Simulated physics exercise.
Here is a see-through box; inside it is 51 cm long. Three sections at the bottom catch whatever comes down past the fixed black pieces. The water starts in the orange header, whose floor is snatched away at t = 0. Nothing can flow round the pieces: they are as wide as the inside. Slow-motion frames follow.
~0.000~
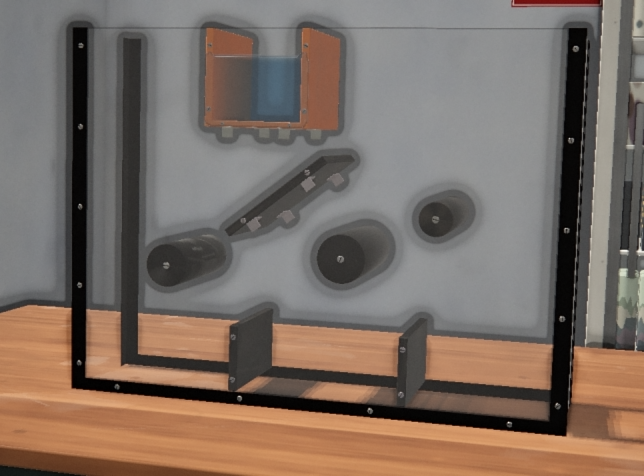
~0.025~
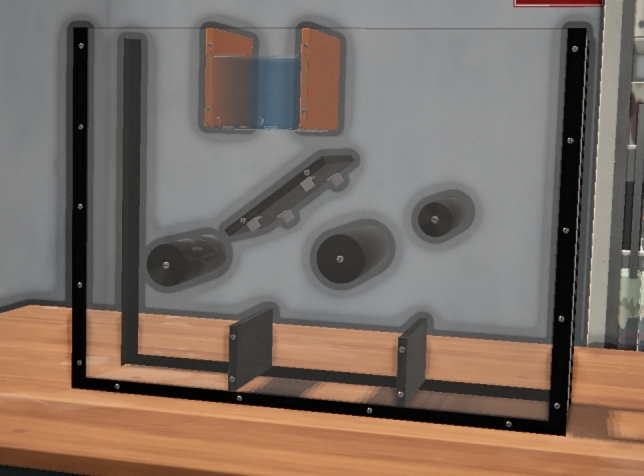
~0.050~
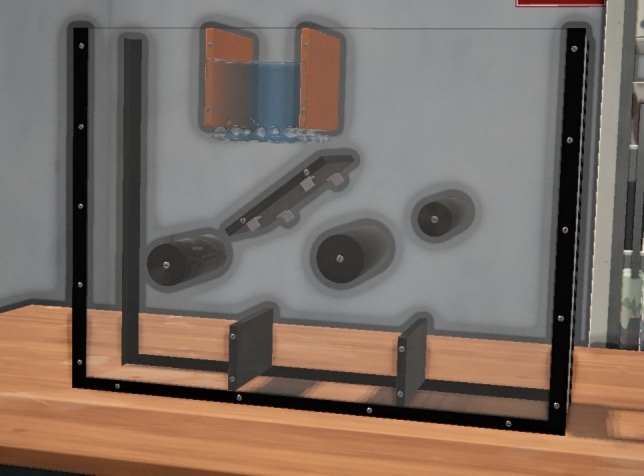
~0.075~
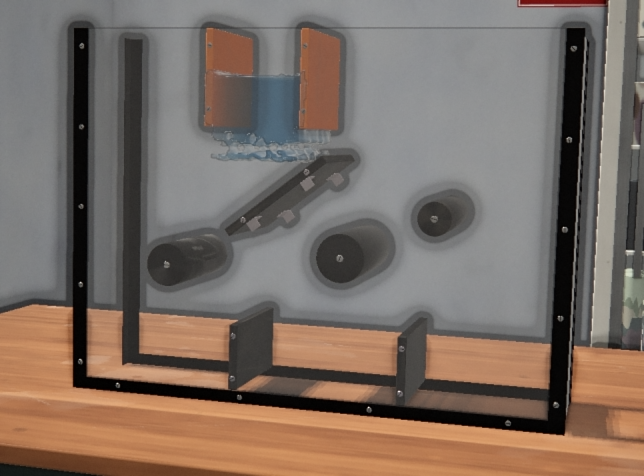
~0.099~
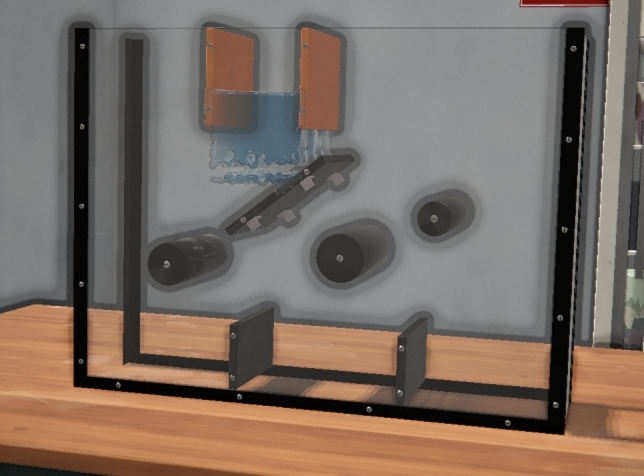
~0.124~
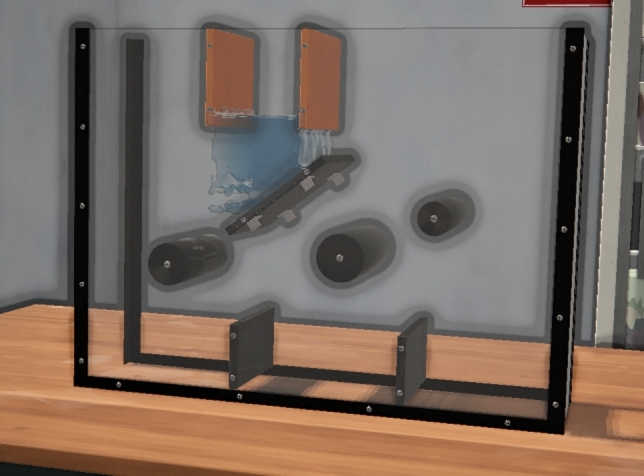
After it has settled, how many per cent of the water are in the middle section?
Roughly 5 per cent ends in the middle section.
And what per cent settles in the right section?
Some 4 per cent.
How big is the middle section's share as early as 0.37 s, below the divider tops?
About 0 per cent.
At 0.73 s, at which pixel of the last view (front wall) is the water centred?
At about (177, 368).
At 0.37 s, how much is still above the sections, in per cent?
Some 40 per cent.
By 0.23 s the sections hold 22, 0 and 0 per cent, with 78 still above them.
By 0.37 s the sections hold 61, 0 and 0 per cent, with 39 still above them.
By 0.73 s the sections hold 90, 5 and 5 per cent, with 0 still above them.
At rest it is 91 per cent left, 5 middle, 5 right.
